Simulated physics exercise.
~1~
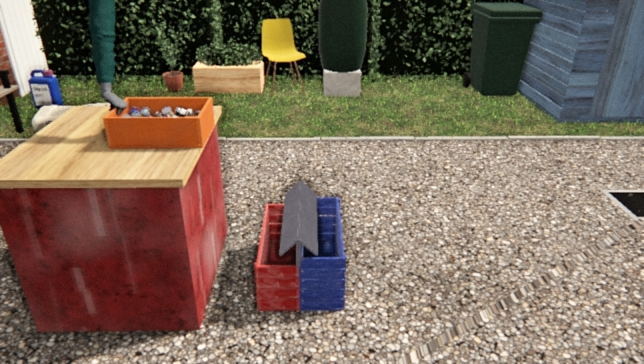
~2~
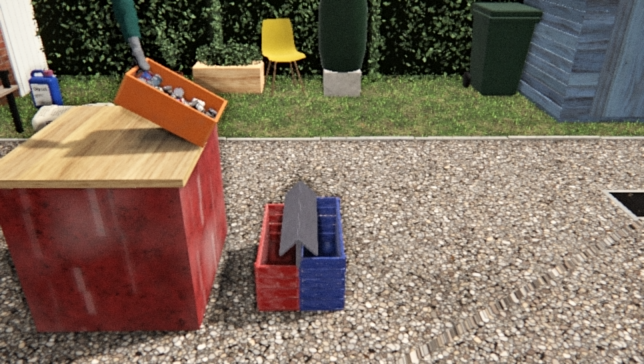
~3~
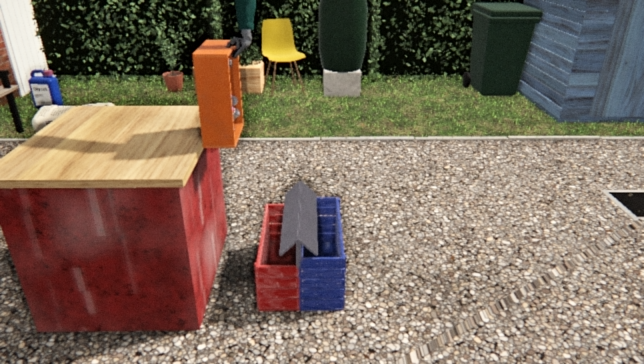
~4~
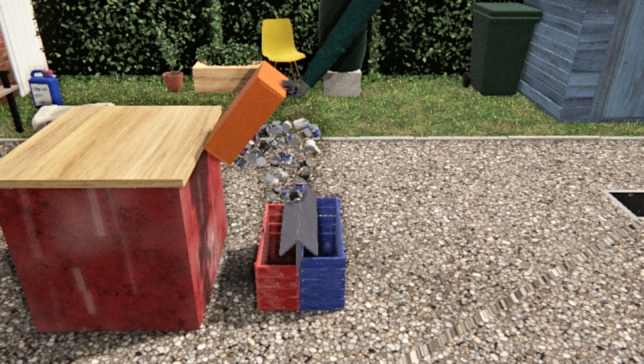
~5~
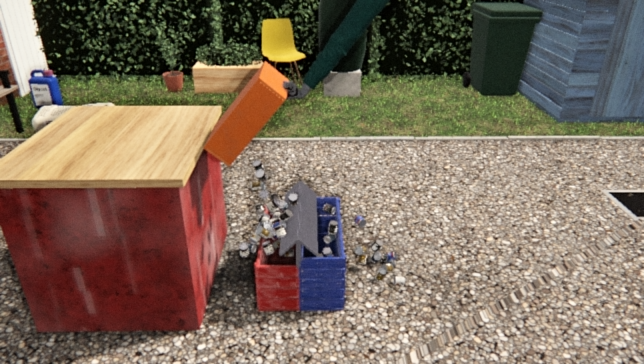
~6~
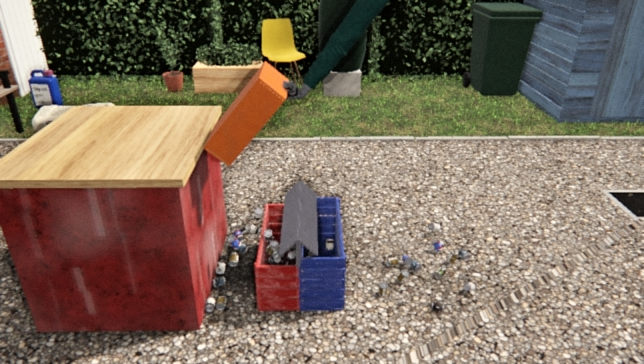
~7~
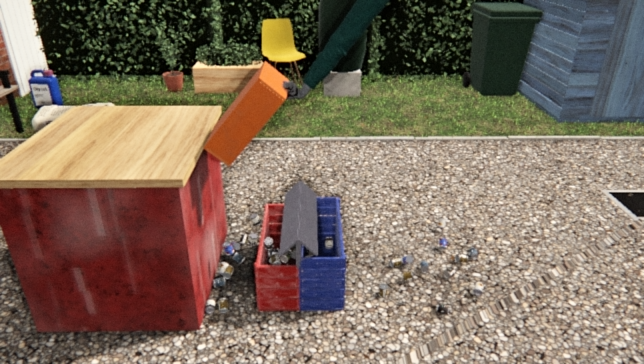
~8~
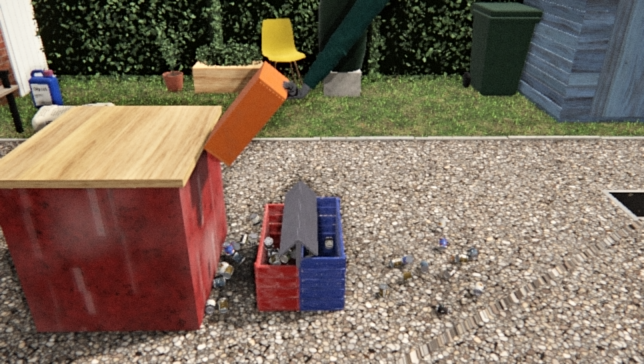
The clip shows a green-sleeved arm tipping an orange box of small tins off a wooden-topped red bench, spilling them over a dark ridge between a red trough and a blue box; some land inside, while others scatter and settle on the gravel at both sides.
